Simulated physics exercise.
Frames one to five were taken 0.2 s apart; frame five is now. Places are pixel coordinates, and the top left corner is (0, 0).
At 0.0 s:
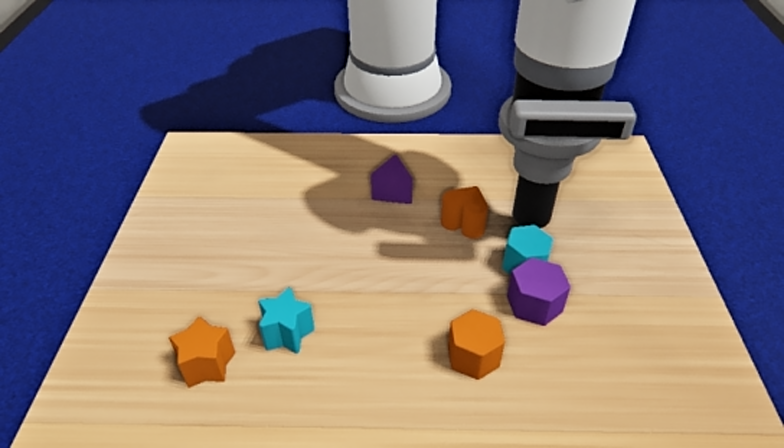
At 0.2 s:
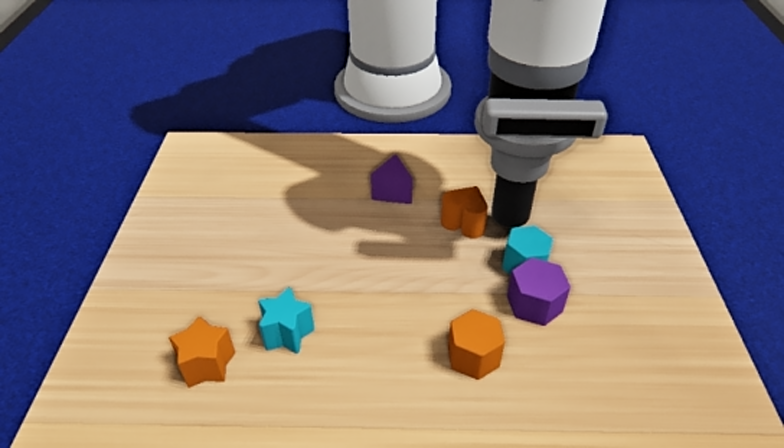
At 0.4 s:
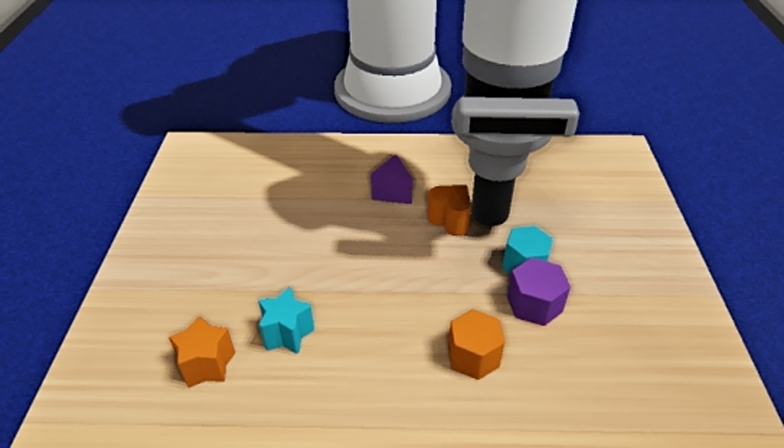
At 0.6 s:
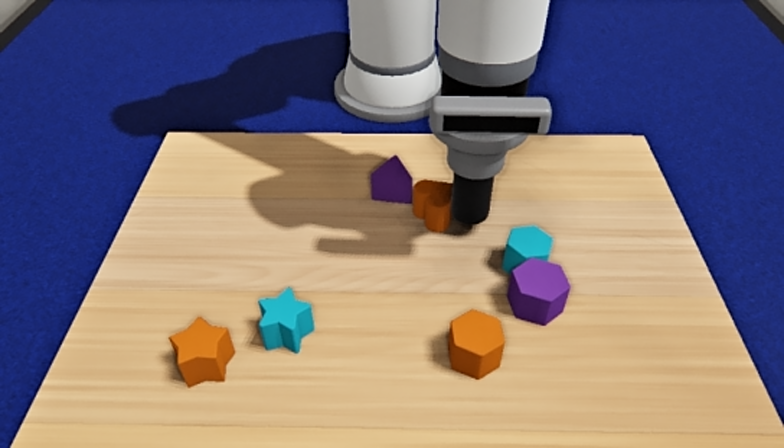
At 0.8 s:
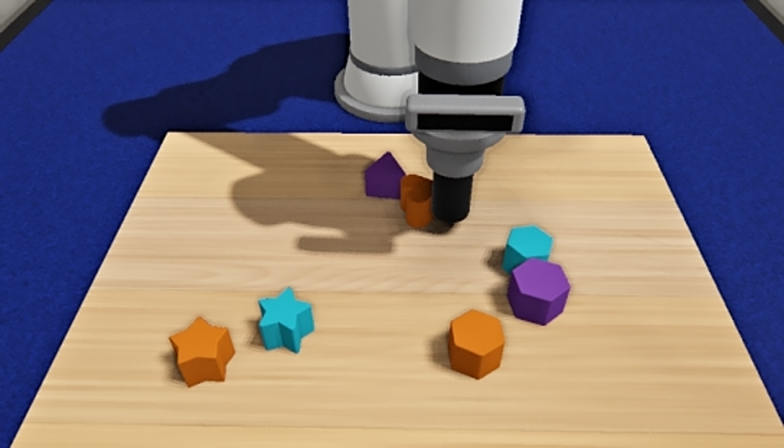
A grey and white robot arm with a black peg reaches down over a pale wooden board on a blue surface, seen from above at an angle by a still camera. Purple, orange and turquoise blocks dot the board, with two stars at lower left. The peg slides left, meets the orange heart-shaped block and pushes it left against the purple triangle, which shifts slightly.
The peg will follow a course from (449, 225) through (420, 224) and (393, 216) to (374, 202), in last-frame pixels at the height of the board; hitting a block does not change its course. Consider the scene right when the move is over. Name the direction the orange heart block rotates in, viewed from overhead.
My answer: Clockwise.
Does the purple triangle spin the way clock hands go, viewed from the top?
Answer: No.
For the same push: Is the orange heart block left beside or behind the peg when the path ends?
Short answer: No.
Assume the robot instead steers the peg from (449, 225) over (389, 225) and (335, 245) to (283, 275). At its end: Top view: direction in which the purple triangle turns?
From the top, the block rotates counterclockwise.
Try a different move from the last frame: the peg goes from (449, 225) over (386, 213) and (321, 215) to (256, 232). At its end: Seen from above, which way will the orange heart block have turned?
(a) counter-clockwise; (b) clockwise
Option b.
The first path, step by step. Halfway along, peg (405, 207); purple triangle (376, 153), turned 35° anticlockwise; orange heart block (386, 173), turned 50° clockwise.
At the end, peg (373, 188); purple triangle (363, 136), turned 45° anticlockwise; orange heart block (369, 154), turned 65° clockwise; turquoise six-sided block still.
